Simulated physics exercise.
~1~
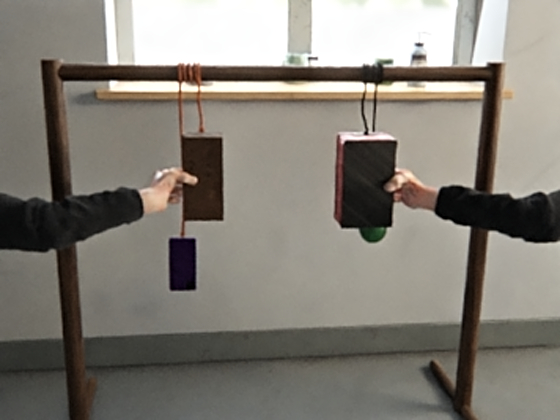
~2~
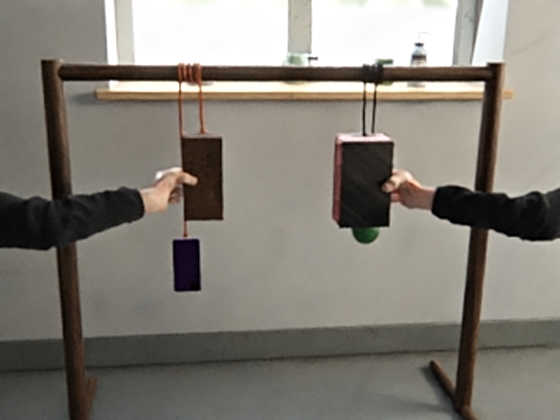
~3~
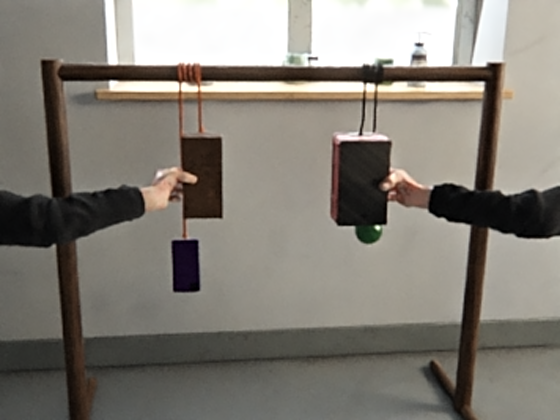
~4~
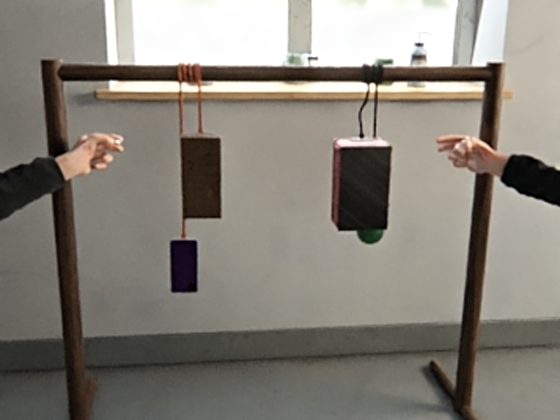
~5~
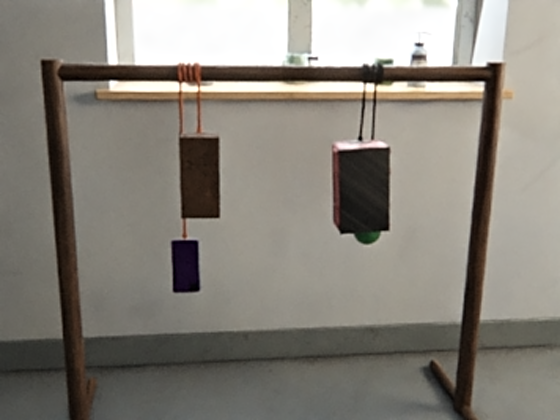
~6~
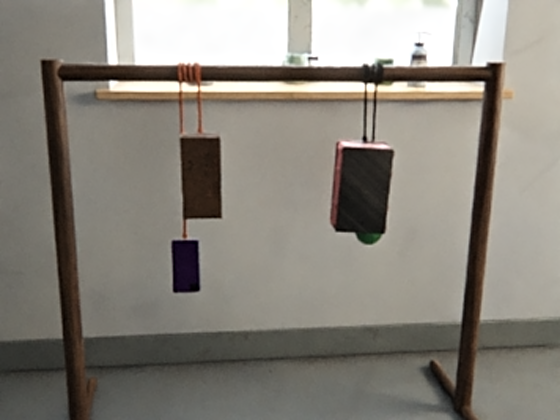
In this clip, two hands hold a brown brick and a dark-fronted red case hanging by cords from a wooden rail, a purple block and a green ball below them. The hands let go and withdraw, and both stay hanging at about the same height.
